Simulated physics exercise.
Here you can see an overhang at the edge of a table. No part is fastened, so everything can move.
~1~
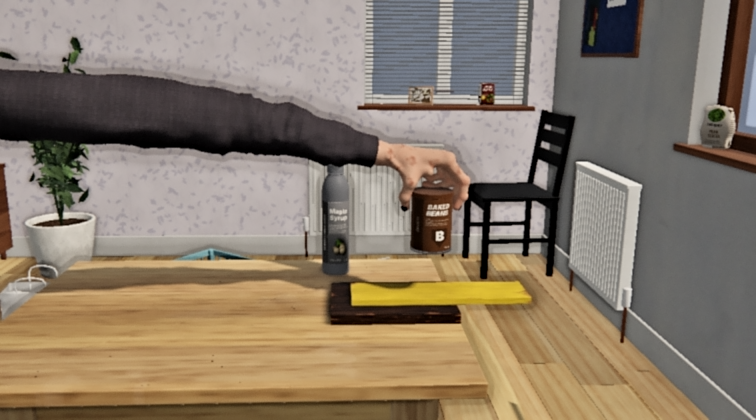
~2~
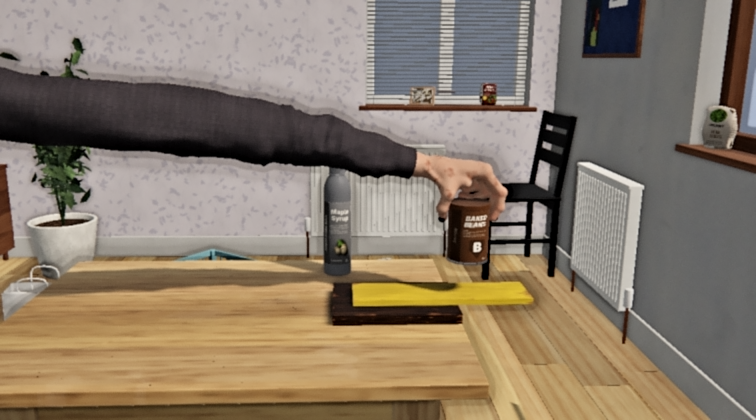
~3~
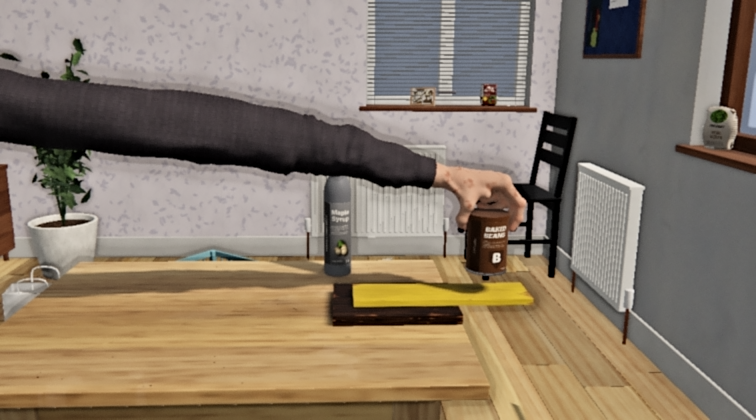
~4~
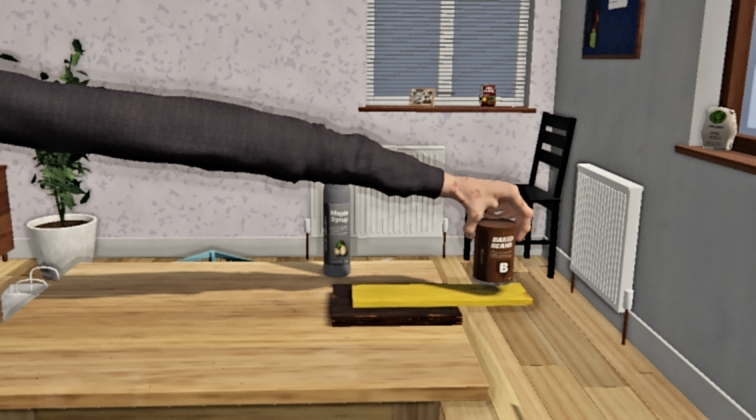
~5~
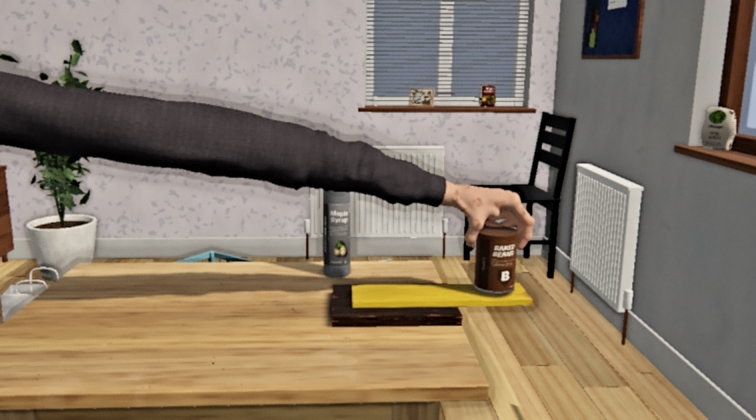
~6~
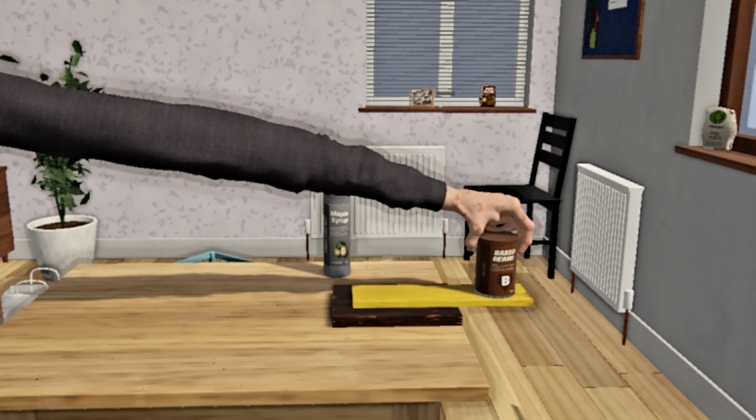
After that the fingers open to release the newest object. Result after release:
Gravity wins.
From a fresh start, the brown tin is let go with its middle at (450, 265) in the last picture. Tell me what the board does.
It remains balanced.
Then, 0.50 s on from there, yellow board and brown tin now down on the floor or falling.
Then, 0.70 s on from there, things are still on the move.
In the end, down on the floor or falling, yellow board and brown tin; the other 2 unmoved. The board comes down.
